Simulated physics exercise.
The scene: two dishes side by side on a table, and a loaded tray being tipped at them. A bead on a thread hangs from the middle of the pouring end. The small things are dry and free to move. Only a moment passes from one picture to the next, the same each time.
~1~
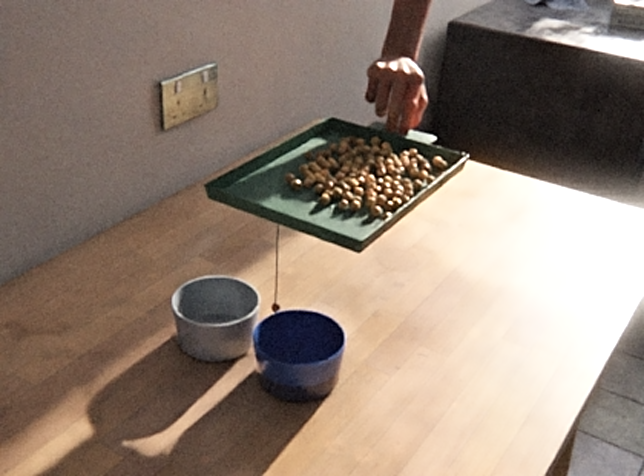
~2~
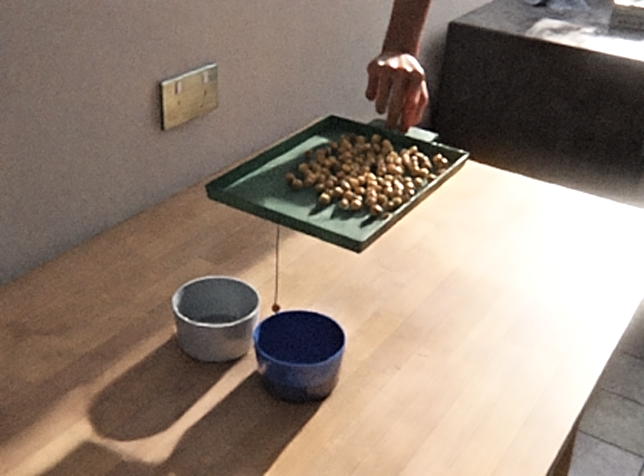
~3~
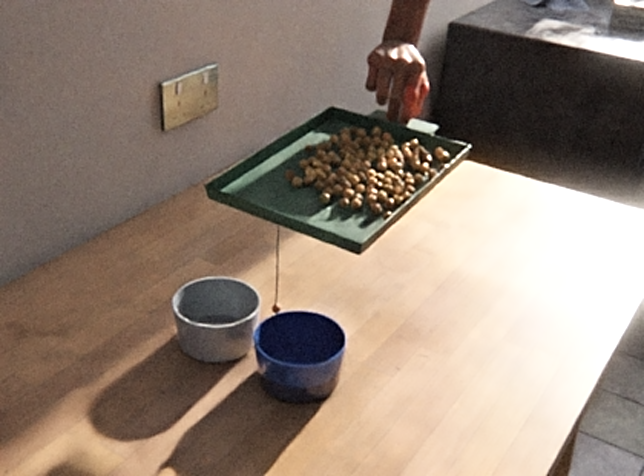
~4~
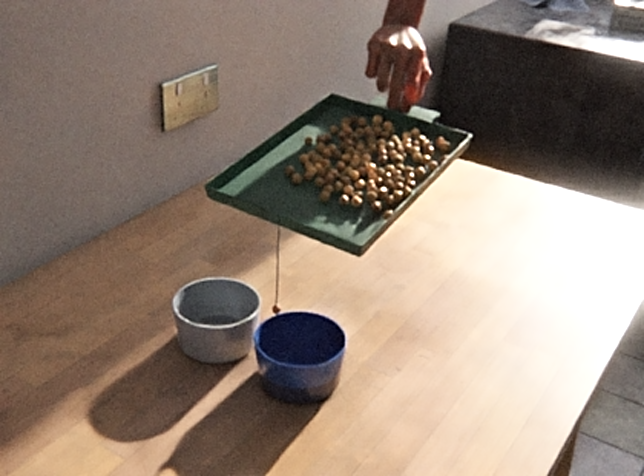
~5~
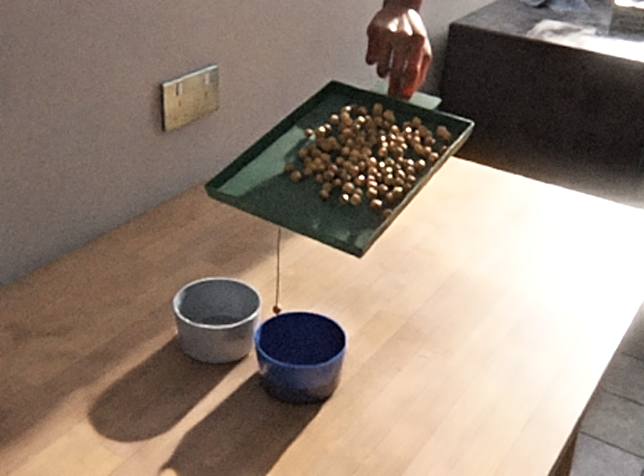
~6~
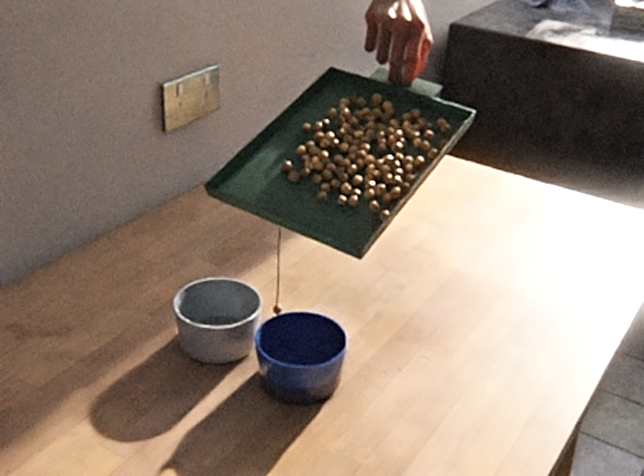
A hand raising the far end of a green tray of round wooden beads, tilting it steeper above two dishes on a table.
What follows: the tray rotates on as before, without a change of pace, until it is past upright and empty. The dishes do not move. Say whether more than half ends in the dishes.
They take less than half between them.
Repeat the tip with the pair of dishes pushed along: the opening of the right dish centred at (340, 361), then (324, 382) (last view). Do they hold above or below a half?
The first try: More than half. The second: More than half.
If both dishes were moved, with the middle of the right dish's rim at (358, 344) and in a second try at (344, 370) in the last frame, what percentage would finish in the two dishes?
Roughly 20 per cent, and 90 per cent.
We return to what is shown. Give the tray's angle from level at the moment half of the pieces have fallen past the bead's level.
Roughly 100°.
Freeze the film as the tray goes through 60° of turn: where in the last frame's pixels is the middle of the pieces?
Near (318, 221).
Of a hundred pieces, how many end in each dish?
Left dish near 0 in a hundred; right dish near 30.
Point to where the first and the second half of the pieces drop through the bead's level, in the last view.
Around (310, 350) and then (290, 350).
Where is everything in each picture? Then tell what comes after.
The first frame shows corners of the pouring end at (208, 184) and (360, 239), level; middle of the load at (365, 172), round wooden beads; left dish at (188, 336); right dish at (273, 376); bead on its thread at (276, 307).
The second frame shows corners of the pouring end at (208, 184) and (361, 239), level; middle of the load at (365, 171).
The third frame shows corners of the pouring end at (208, 185) and (361, 241), tipped barely, lowest at the right corner; middle of the load at (365, 166).
The fourth frame shows corners of the pouring end at (208, 185) and (360, 244), tipped a little, lowest at the right corner; middle of the load at (366, 159).
The fifth frame shows corners of the pouring end at (207, 184) and (360, 246), tipped a little, lowest at the right corner; middle of the load at (366, 153).
The sixth frame shows corners of the pouring end at (207, 184) and (360, 248), tipped clearly, lowest at the right corner; middle of the load at (364, 149), all on the move; left dish at (190, 338); right dish at (274, 378).
Soon, tray tipped steeply; most on the tray; a stray few in the right dish; a small part outside both; a small part in the air.
A while on, tray tipped right over; about a third on the tray; a small part in the right dish; a stray few in the left dish; about a quarter outside both; about a third in the air.
Towards the end, tray tipped past a quarter turn; about a third in the right dish; a stray few in the left dish; about two thirds outside both.
Finally, tray tipped past a quarter turn; about a third in the right dish; a stray few in the left dish; about two thirds outside both.
